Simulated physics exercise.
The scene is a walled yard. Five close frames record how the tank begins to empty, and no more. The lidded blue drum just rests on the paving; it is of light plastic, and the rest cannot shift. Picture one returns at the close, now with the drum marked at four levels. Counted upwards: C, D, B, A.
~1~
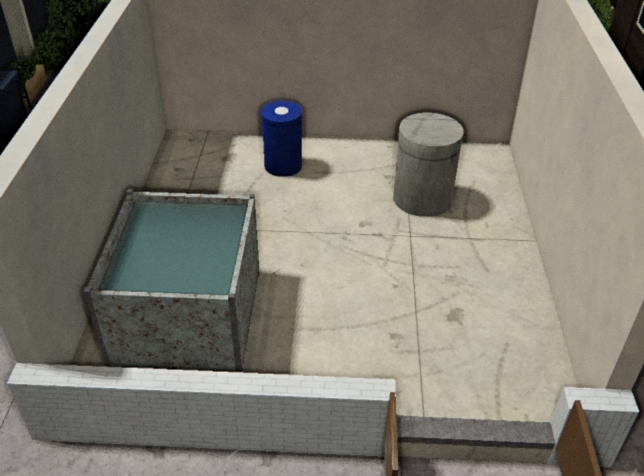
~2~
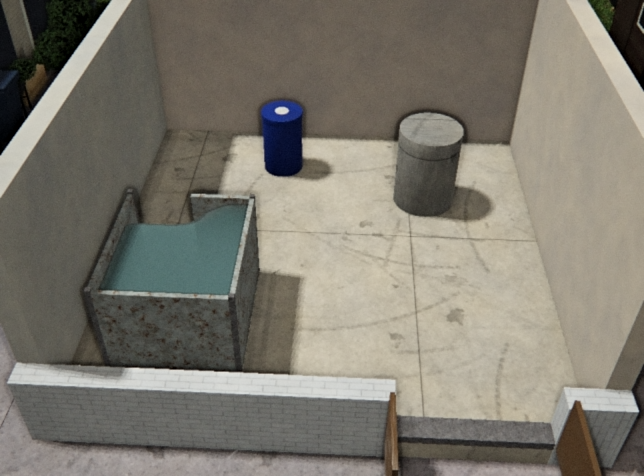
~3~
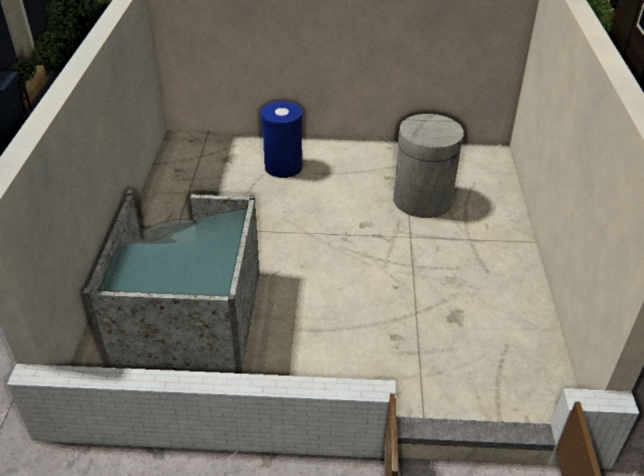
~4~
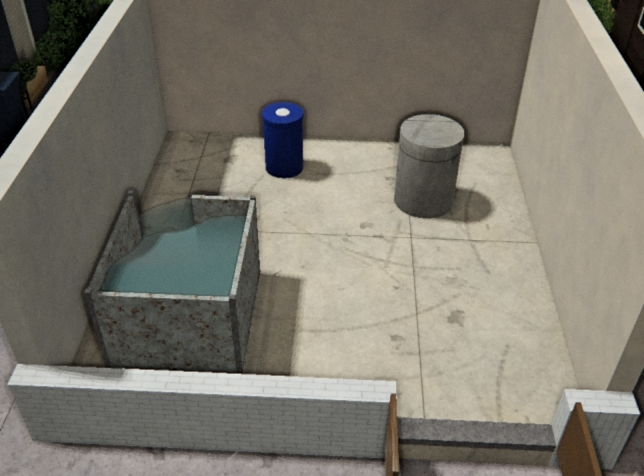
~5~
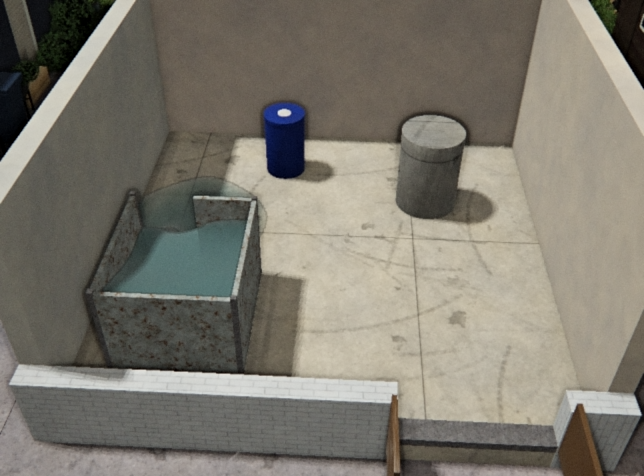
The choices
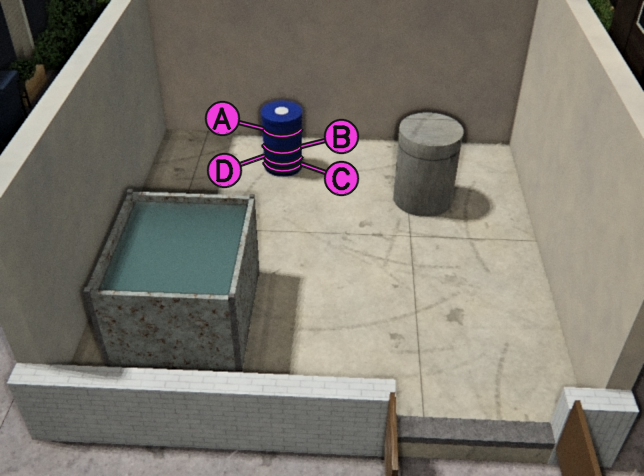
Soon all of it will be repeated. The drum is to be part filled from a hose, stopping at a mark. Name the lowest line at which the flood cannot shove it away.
It is B.
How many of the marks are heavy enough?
Two.
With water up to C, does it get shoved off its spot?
Yes, it does.
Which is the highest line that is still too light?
That would be D.
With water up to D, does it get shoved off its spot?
Yes, it does.
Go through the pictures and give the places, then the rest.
Lid of the blue drum at (282, 111); tank full, its middle at (177, 247); open gate at (478, 387).
Water covers 1 % of the ground, mostly out of sight from here.
Water covers 4 % of the ground, mostly out of sight from here.
Water covers 7 % of the ground, mostly out of sight from here.
Lid of the blue drum at (284, 113); water covers 10 % of the ground and is seen nearest the drum at (234, 187).
On the marked copy, A at (280, 136); B at (281, 153); C at (281, 170); D at (281, 164); from the bottom up C, D, B, A.
With A, it does not move.
With B, it does not move.
With C, it is pushed about 6 times its own width away.
With D, it is pushed about twice its own width away.
